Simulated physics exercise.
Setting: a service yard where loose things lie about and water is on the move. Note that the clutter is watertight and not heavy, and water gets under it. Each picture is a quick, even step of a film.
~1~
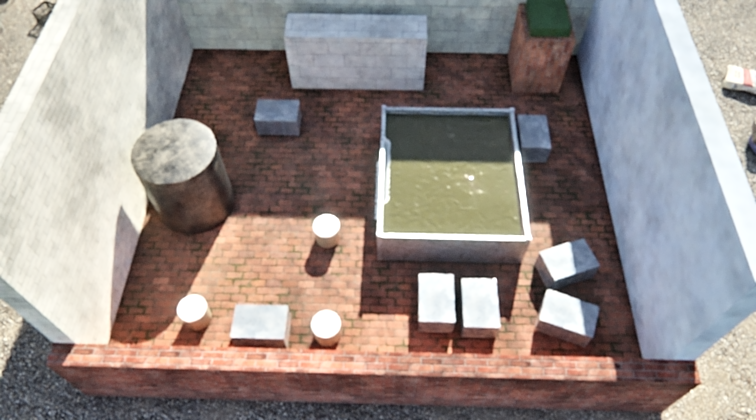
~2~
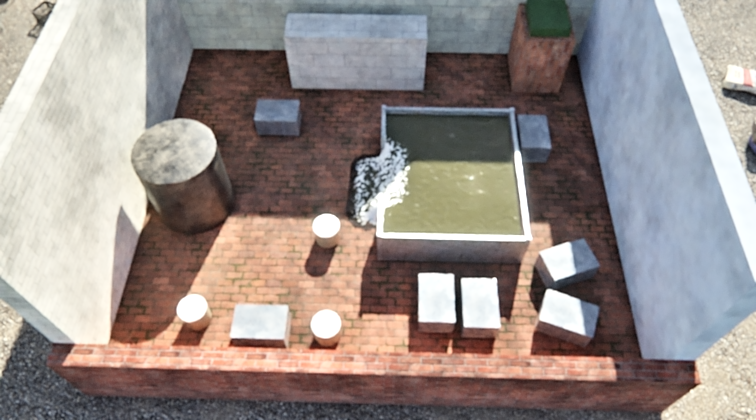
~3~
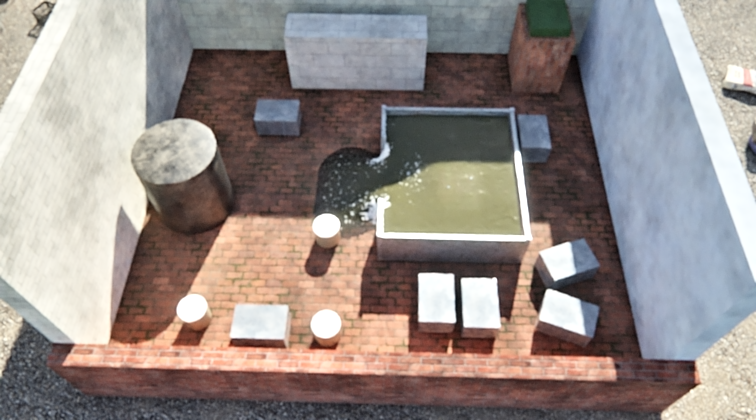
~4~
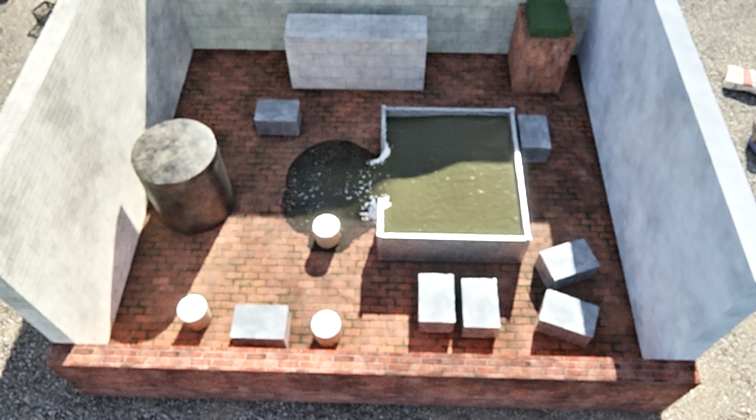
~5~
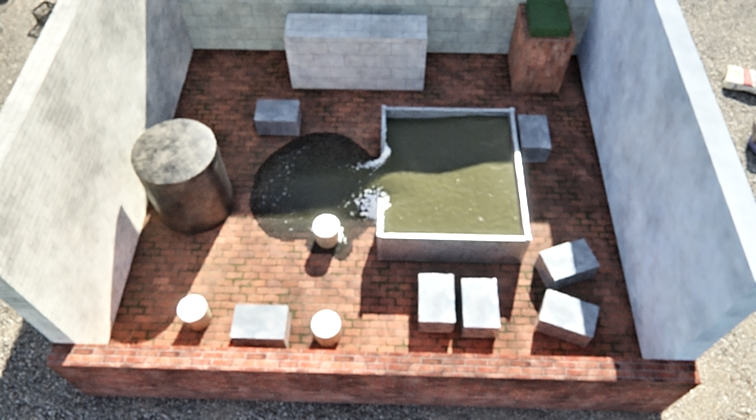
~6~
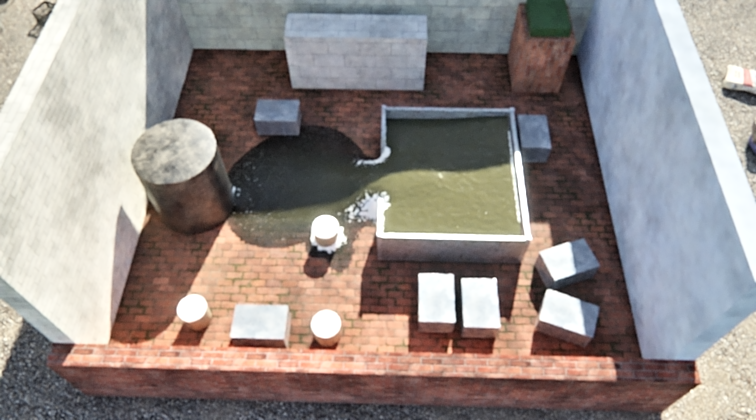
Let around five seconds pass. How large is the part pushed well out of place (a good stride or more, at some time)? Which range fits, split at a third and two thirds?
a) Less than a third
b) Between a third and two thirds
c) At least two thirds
b, between a third and two thirds.
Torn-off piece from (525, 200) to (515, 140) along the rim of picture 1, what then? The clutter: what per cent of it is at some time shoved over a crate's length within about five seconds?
Close to 50 %.
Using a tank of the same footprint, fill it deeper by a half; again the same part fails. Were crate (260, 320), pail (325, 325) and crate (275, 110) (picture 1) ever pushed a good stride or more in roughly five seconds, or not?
Result by item: Covered it; covered it; covered it.
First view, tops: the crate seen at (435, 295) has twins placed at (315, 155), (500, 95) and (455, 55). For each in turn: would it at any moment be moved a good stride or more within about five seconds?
Each in turn: Pushed clear, stays in place, stays in place.
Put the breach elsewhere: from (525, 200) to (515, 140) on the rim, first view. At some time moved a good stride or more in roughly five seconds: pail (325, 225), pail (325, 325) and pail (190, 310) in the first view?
Listed in turn, never travels that far, ends up that far off, never travels that far.
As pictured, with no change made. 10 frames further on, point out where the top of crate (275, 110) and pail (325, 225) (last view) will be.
Estimated positions: (251, 70) and (308, 276), approximately.
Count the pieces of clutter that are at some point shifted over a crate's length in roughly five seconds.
The figure is 4.
A moment on, 0 of 10 are well off their spots; 0 afloat.
Next, 2 of 10 are well off their spots; 0 afloat.
Later, 2 of 10 are well off their spots; 2 afloat.
In the end, 4 of 10 are well off their spots, and 4 have been at some point; 1 afloat.
